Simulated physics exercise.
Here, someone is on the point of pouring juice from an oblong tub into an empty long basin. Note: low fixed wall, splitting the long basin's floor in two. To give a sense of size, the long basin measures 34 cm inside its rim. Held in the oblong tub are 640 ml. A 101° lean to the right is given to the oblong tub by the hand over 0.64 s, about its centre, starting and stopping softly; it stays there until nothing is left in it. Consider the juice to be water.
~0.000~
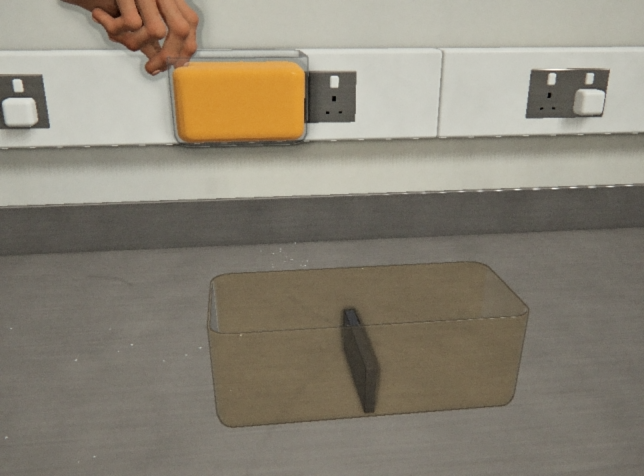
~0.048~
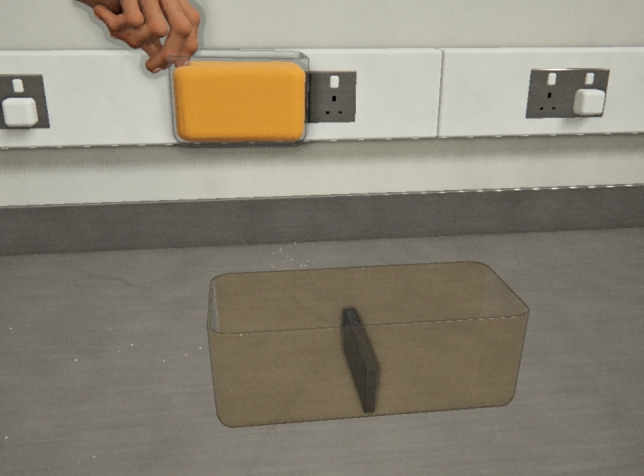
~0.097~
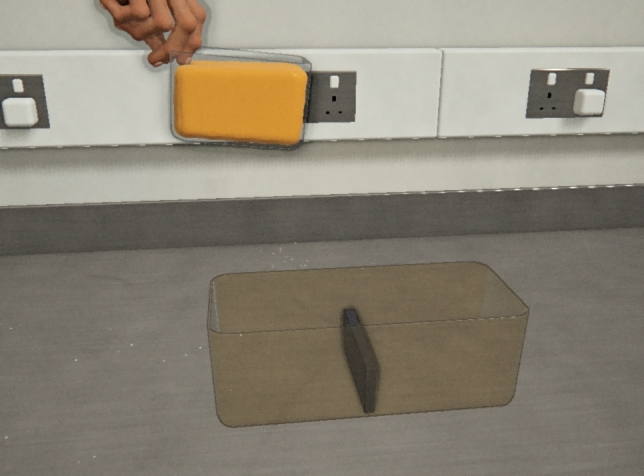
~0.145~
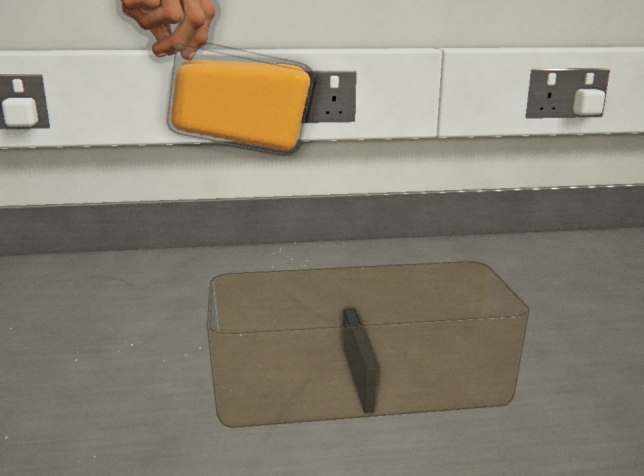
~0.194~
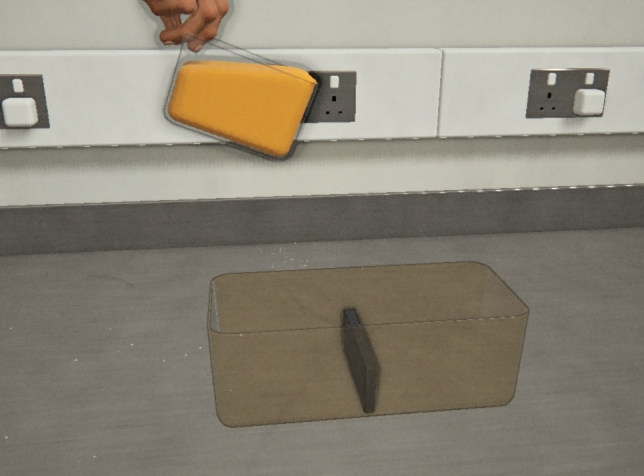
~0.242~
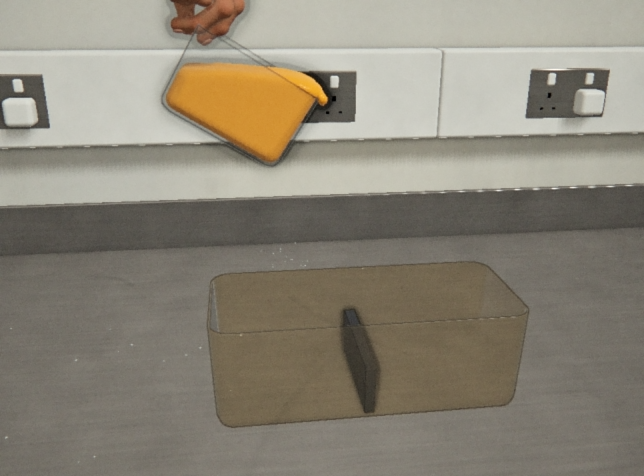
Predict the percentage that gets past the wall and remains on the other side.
The other side holds about 74 % in the end.
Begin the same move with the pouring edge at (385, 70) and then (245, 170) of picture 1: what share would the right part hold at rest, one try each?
Try 1: Approx. 90 %; try 2: Approx. 5 %.
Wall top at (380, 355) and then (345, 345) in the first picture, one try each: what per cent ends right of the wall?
55 per cent first, 85 per cent second.
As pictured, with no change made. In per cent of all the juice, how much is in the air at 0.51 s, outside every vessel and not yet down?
It comes to roughly 56 per cent.
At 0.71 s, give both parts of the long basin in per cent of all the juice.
Near 7 on the left, 72 on the right.
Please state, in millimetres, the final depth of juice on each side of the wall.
Final reading - left some 6 mm, right some 22 mm.
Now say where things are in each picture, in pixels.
In the first frame, it leans 0°; its right rim is at (303, 56); the juice meets the walls at (175, 68) and (301, 67); the long basin's rim runs from (210, 304) to (507, 287); the wall's top is at (359, 338).
In the second frame, it leans 1°; its right rim is at (304, 58); the juice meets the walls at (175, 67) and (302, 67).
In the third frame, it leans 6°; its right rim is at (307, 63); the juice meets the walls at (178, 66) and (303, 69).
In the fourth frame, it leans 12°; its right rim is at (310, 71); the juice meets the walls at (179, 66) and (307, 71).
In the fifth frame, it leans 21°; its right rim is at (312, 82); the juice meets the walls at (179, 69) and (312, 74); 1 per cent is over the edge.
In the sixth frame, it leans 32°; its right rim is at (313, 96); the juice meets the walls at (180, 70) and (309, 84); 5 per cent is over the edge.
By 0.51 s the tilt is 91° and 32 per cent is still to pour, 2 is left of the wall and 11 right of it.
By 0.71 s the tilt is 101° and 8 per cent is still to pour, 7 is left of the wall and 71 right of it.
By 0.92 s the tilt is 101° and 2 per cent is still to pour, 17 is left of the wall and 74 right of it.
By 1.14 s the tilt is 101° and 0 per cent is still to pour, 22 is left of the wall and 74 right of it.
At rest 22 per cent lies left of the wall, 74 right of it and 4 outside.
